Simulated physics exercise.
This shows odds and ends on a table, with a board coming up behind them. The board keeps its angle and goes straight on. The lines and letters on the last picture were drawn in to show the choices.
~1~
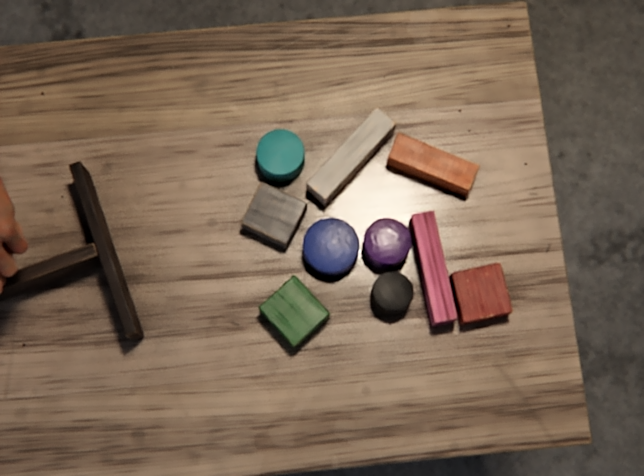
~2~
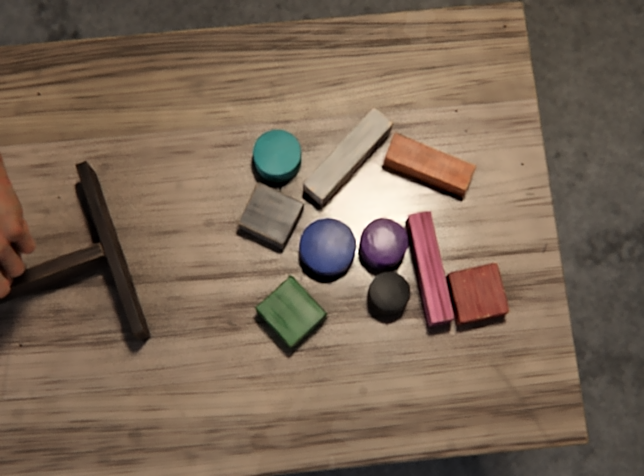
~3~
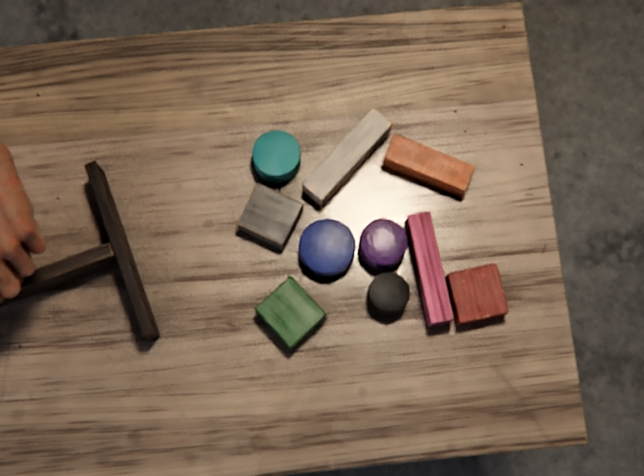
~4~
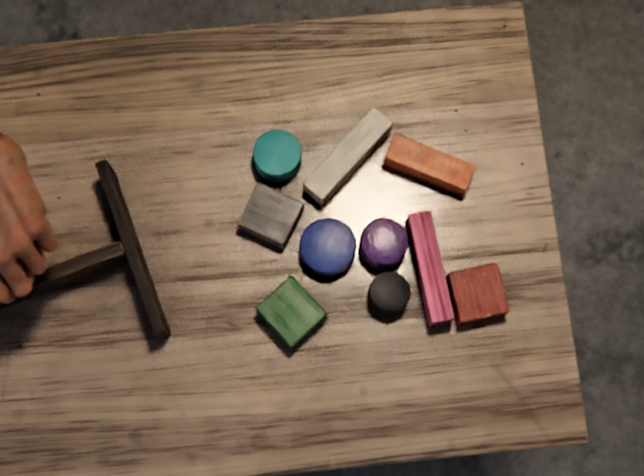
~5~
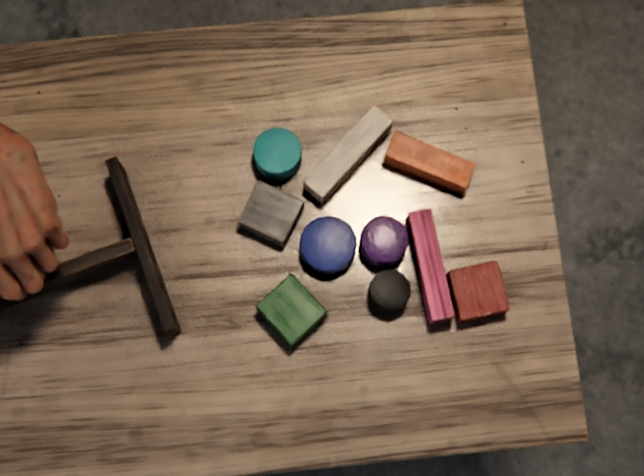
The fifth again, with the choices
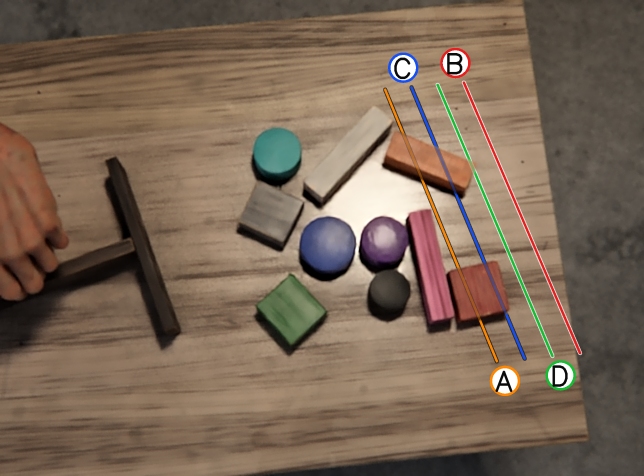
A hand slides a dark T-shaped board slowly right toward still, colourful blocks and discs.
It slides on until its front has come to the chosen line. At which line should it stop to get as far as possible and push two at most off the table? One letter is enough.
C.
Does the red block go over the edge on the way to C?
Yes.
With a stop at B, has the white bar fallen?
No.
On the marked copy, A at (440, 221); B at (520, 214); C at (467, 219); D at (494, 216).
With C. Early on, board (258, 230); green block (319, 309); white bar (353, 152).
Further on, board (376, 219); red block (533, 291); pink stick (510, 247).
At the end, board (467, 211); pink stick over the edge; red block over the edge; two fallen.
As for the rest, A is within the limit but short; B drops five; D drops four.
